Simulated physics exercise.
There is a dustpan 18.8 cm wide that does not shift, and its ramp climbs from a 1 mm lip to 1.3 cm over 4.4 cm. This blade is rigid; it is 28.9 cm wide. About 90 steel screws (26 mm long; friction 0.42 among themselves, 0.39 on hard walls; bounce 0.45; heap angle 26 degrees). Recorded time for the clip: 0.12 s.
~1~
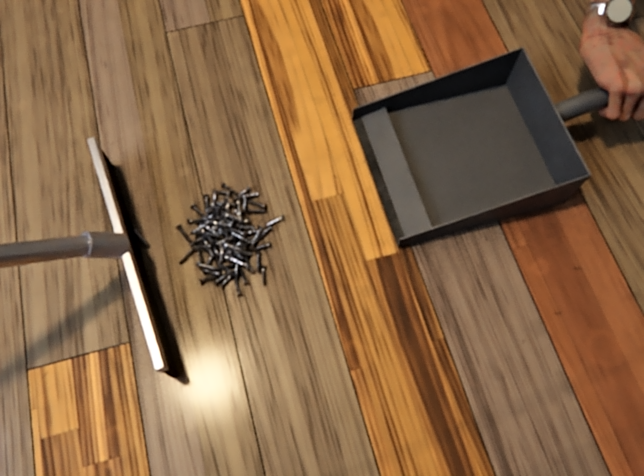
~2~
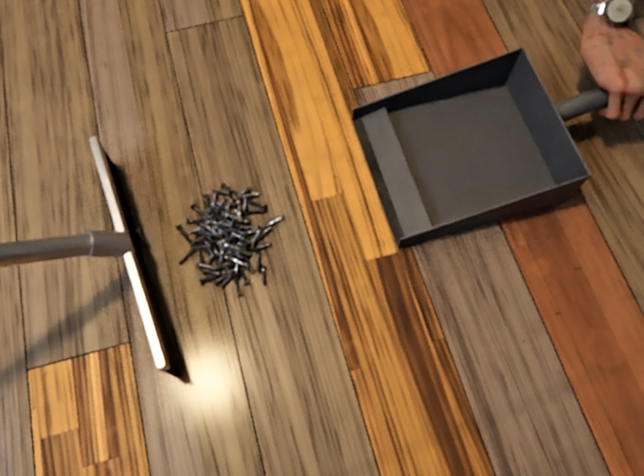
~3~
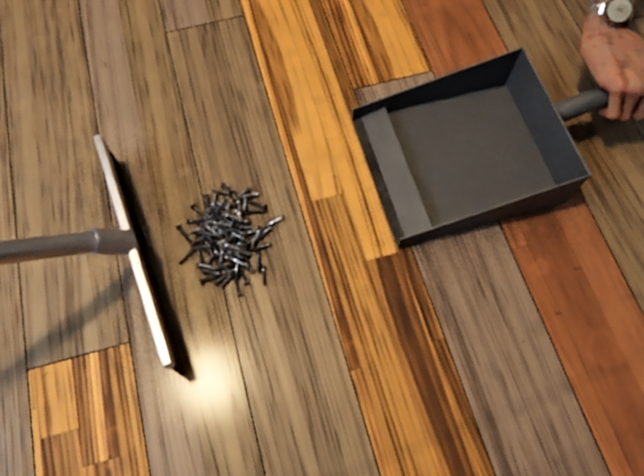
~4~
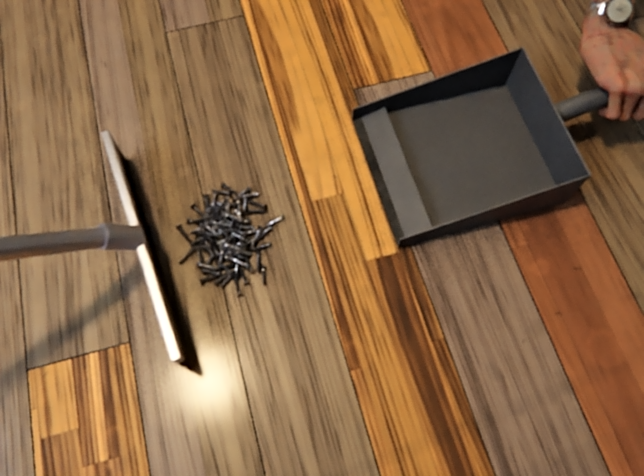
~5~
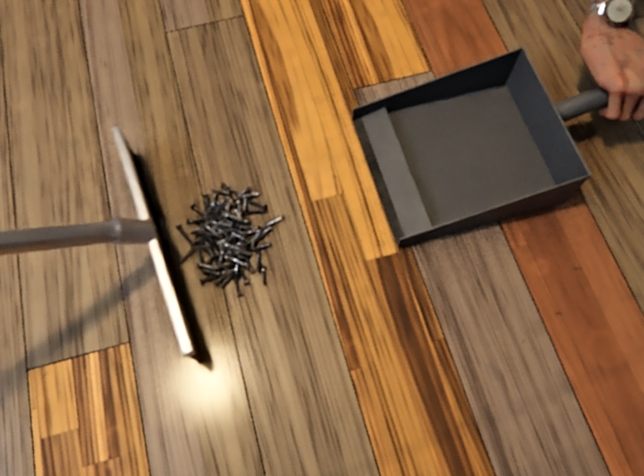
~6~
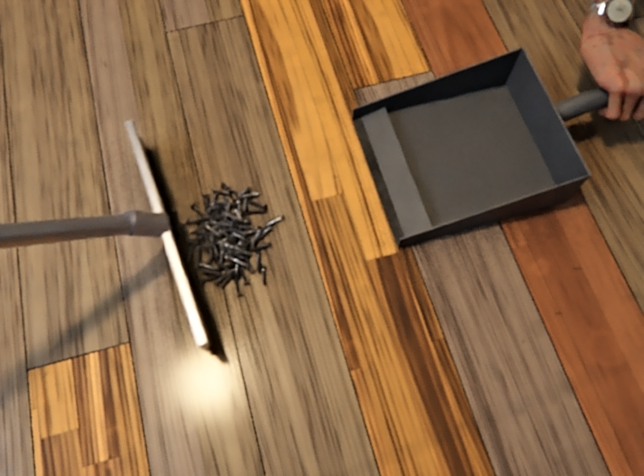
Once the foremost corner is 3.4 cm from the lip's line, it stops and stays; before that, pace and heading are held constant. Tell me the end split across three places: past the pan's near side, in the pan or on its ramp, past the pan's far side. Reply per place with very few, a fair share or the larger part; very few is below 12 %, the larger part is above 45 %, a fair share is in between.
Near side: Very few; pan: A fair share; far side: Very few.
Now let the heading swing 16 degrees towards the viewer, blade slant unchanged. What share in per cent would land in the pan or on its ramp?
20 per cent.
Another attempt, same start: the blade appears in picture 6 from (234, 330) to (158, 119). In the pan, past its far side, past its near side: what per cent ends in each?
Pan 65 % / far 5 % / near 5 %.
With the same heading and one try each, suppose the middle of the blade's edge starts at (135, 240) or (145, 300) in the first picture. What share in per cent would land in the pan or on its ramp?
The two tries give about 35 % and about 20 %.
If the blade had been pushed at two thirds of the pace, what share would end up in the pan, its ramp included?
About 5 per cent.
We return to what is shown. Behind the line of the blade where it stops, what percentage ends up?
About 0 per cent.
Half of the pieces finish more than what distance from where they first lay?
I'd put it near 20 cm.
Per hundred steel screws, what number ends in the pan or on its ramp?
Some 25 per cent.
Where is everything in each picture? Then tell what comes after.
In the first frame, blade from (162, 367) to (95, 146), moved 0.0 cm, 0 of the pieces shifted so far; middle of the pieces at (225, 231); pan at (470, 156).
In the second frame, blade from (164, 366) to (97, 145), moved 0.2 cm, 0 of the pieces shifted so far; middle of the pieces at (225, 231).
In the third frame, blade from (169, 363) to (101, 143), moved 0.8 cm, 1 of the pieces shifted so far; middle of the pieces at (225, 231).
In the fourth frame, blade from (178, 358) to (109, 139), moved 1.8 cm, 1 of the pieces shifted so far; middle of the pieces at (225, 231).
In the fifth frame, blade from (190, 351) to (119, 135), moved 3.1 cm, 1 of the pieces shifted so far; middle of the pieces at (225, 231).
In the sixth frame, blade from (204, 343) to (132, 129), moved 4.7 cm, 2 of the pieces shifted so far; middle of the pieces at (225, 231); pan at (470, 156).
Then, 0.16 s after the last picture, middle of the blade 15 cm from the lip; 0 % over the lip, far side 0 %, near side 0 %.
Then, 0.26 s after the last picture, middle of the blade 8 cm from the lip; 0 % over the lip, far side 0 %, near side 0 %.
Then, 0.50 s after the last picture, middle of the blade 5 cm from the lip; 25 % over the lip, far side 5 %, near side 0 %.
In the end, near side 0 %, pan 25 %, far side 5 %, in front of the lip or behind the blade 65 %.
